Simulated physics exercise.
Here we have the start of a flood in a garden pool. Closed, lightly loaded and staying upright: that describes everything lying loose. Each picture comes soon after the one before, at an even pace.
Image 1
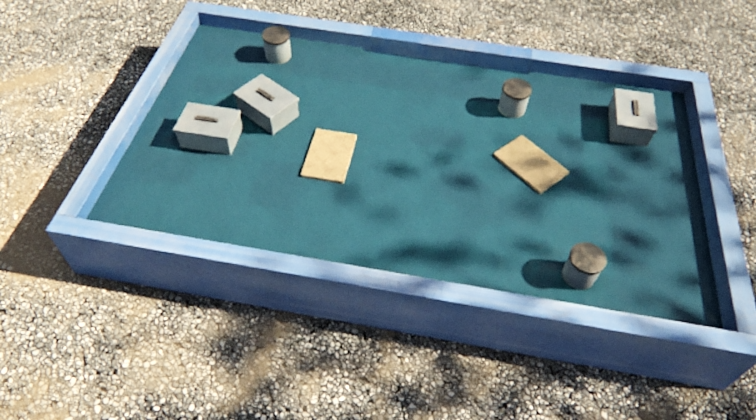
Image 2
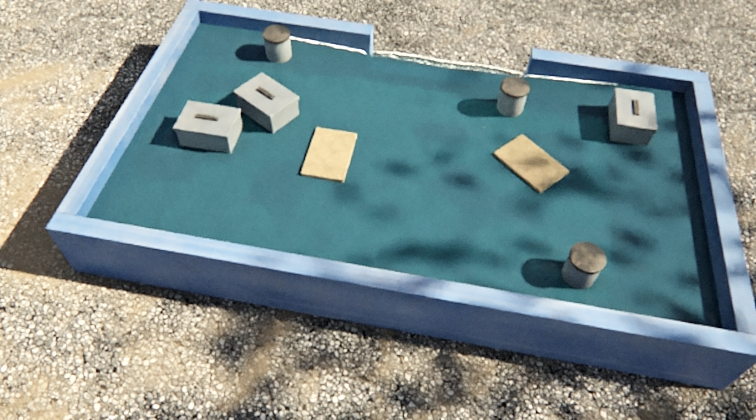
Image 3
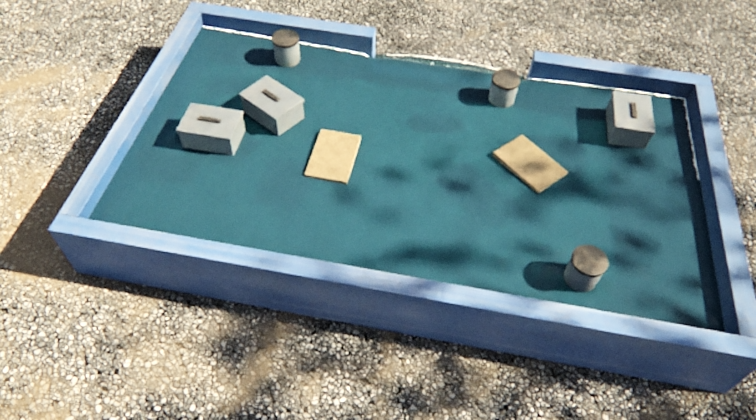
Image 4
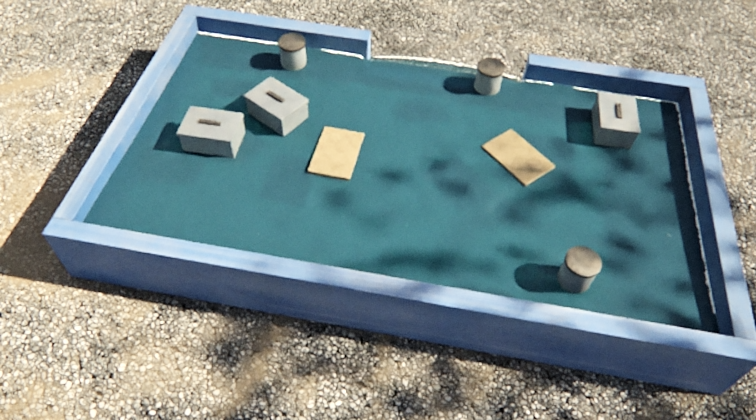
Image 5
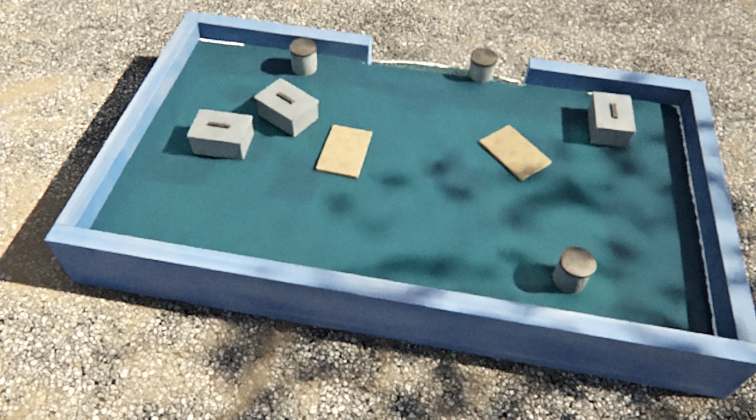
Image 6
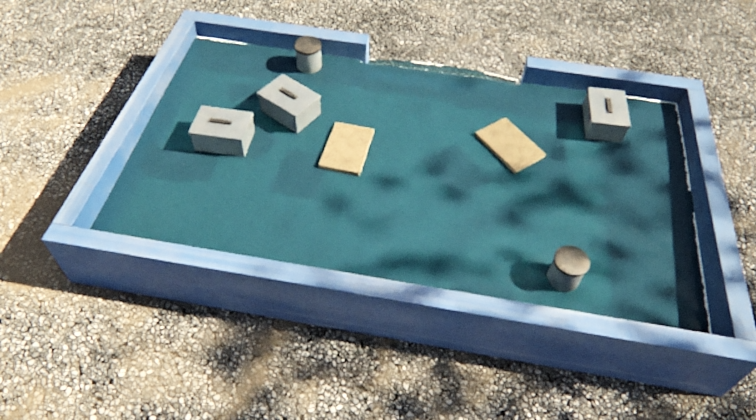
In a blue-walled garden pool, a gap opens in the far wall, then the floating grey blocks, tan slabs and round containers drift slightly, mostly inward, while one container moves left to the gap and disappears from view.
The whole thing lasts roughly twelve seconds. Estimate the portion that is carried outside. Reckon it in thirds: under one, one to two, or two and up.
Well, what gets flushed out makes up a share of two thirds plus.
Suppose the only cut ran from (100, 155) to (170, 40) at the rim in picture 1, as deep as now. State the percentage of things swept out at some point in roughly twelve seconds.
Roughly 50 %.
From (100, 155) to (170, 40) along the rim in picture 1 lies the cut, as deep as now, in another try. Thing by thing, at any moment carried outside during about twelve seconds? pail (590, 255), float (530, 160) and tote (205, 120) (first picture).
First one never exits, second never exits, third exits.
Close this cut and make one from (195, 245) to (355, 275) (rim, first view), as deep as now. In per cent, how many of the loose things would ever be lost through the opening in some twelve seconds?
Some 40 per cent of the lot.
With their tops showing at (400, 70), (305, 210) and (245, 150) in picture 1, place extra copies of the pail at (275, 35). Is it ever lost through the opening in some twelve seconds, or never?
Note - in order: Out of the scene / retained / retained.
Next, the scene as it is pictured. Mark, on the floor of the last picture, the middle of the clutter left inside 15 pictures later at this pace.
The average lies close to (432, 173).
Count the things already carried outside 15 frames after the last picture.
All told, it is 5.
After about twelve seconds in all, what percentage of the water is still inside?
Roughly 54 in a hundred.
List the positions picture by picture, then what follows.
In the first frame, a float at (531, 162) floats; a pail at (276, 35) floats; 0 of 8 have shifted.
In the second frame, a float at (531, 162), afloat; a pail at (276, 33) floats; 0 of 8 have shifted.
In the third frame, a float at (530, 162), afloat, close to its start; a pail at (285, 37) floats, close to its start; 1 of 8 have shifted.
In the fourth frame, a float at (518, 156) floats, close to its start; a pail at (292, 42) floats, close to its start; 6 of 8 have shifted.
In the fifth frame, a float at (515, 151), afloat, close to its start; a pail at (303, 47), afloat, close to its start; 8 of 8 have shifted.
In the sixth frame, a float at (510, 143), afloat, close to its start; a pail at (308, 45) floats, close to its start; 8 of 8 have shifted.
A moment on, 1 of 8 are out; 7 afloat.
Next, 3 of 8 are out; 5 afloat.
Later, 5 of 8 are out; 3 afloat.
In the end, 6 of 8 are out; 2 afloat.
